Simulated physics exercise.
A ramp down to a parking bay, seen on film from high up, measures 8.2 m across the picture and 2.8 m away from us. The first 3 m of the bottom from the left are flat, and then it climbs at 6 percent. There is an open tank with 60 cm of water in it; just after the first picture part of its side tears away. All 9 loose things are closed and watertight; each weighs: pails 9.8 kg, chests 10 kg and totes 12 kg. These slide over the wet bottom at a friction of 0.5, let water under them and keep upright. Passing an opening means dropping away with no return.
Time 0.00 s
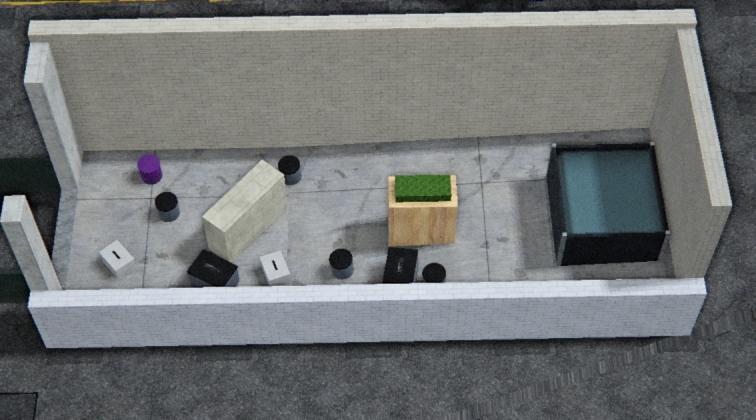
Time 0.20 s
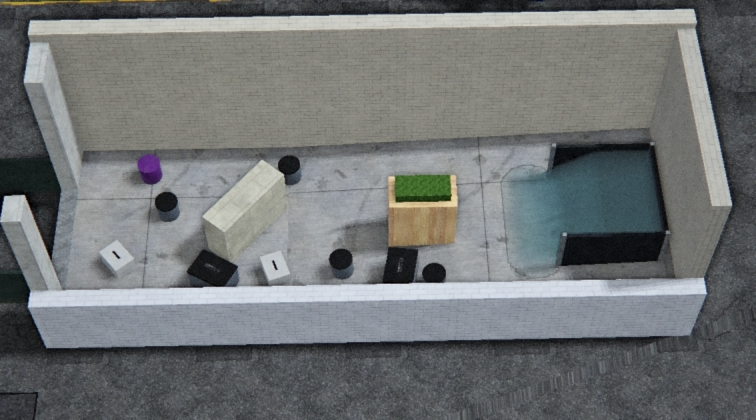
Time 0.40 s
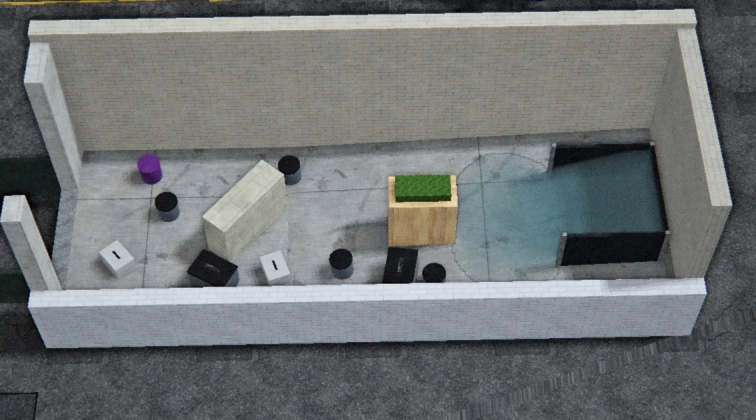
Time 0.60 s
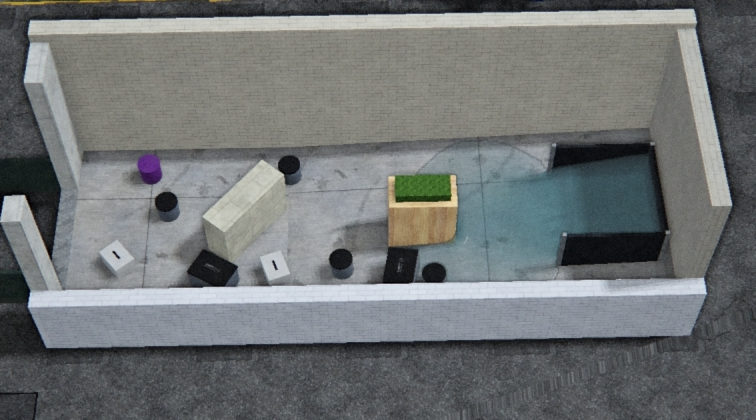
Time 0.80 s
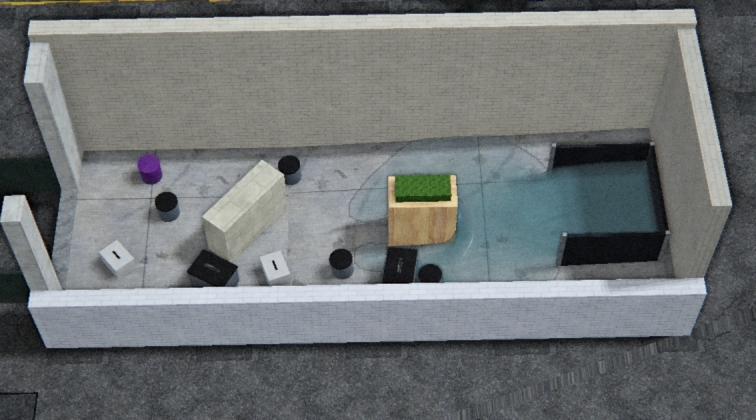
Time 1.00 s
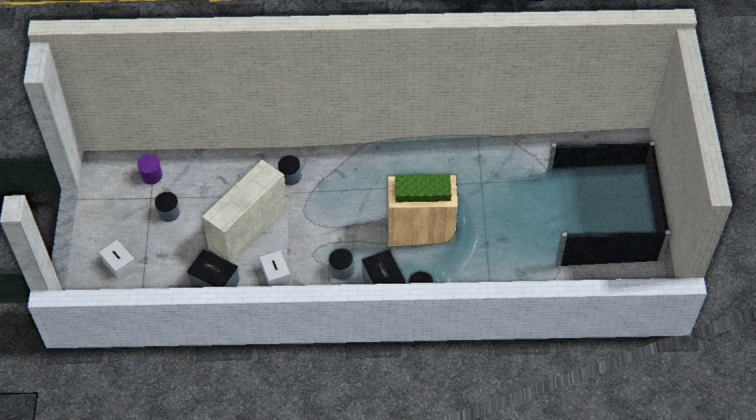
Water pours leftward from an open tank, spreads around a wooden planter and shifts black objects.
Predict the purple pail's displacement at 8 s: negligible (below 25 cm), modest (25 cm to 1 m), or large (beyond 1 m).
It is large.
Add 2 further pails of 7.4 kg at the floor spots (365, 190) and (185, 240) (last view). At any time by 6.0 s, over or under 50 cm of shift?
In turn: Over, less.
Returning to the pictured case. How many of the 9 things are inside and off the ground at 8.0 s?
At that instant the tally stands at 0.
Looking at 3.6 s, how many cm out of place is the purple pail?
Some 140 cm from the start.
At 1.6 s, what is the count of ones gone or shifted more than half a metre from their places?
The number comes to 3.
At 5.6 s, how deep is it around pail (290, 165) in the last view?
Depth: Near 12 cm.
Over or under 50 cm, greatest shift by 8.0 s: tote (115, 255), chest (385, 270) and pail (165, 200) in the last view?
Item one exceeds it, item two exceeds it, item three falls below it.
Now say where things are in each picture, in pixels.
In the first picture, the purple pail at (149, 164), on the bottom; 1.9 m2 under water; 0 of 9 have shifted.
In the second picture, the purple pail at (149, 164) rests on the ground; water covers 3.0 m2; 0 of 9 have shifted.
In the third picture, the purple pail at (149, 164), on the bottom; 4.6 m2 under water; 0 of 9 have shifted.
In the fourth picture, the purple pail at (149, 164) rests on the ground; water covers 6.2 m2; 0 of 9 have shifted.
In the fifth picture, the purple pail at (149, 164) rests on the ground; water covers 7.6 m2; 1 of 9 have shifted.
In the sixth picture, the purple pail at (149, 164) rests on the ground; water covers 9.1 m2; 2 of 9 have shifted.
After 1.6 s the purple pail is near (149, 164), 0.0 m from its start, aground; 0 of 9 are out; 2 afloat.
After 3.6 s the purple pail is near (72, 222), 1.4 m from its start, aground; 0 of 9 are out; 3 afloat.
After 5.6 s the purple pail has gone out; 3 of 9 are out; 2 afloat.
After 8.0 s the purple pail has gone out; 5 of 9 are out; 0 afloat.
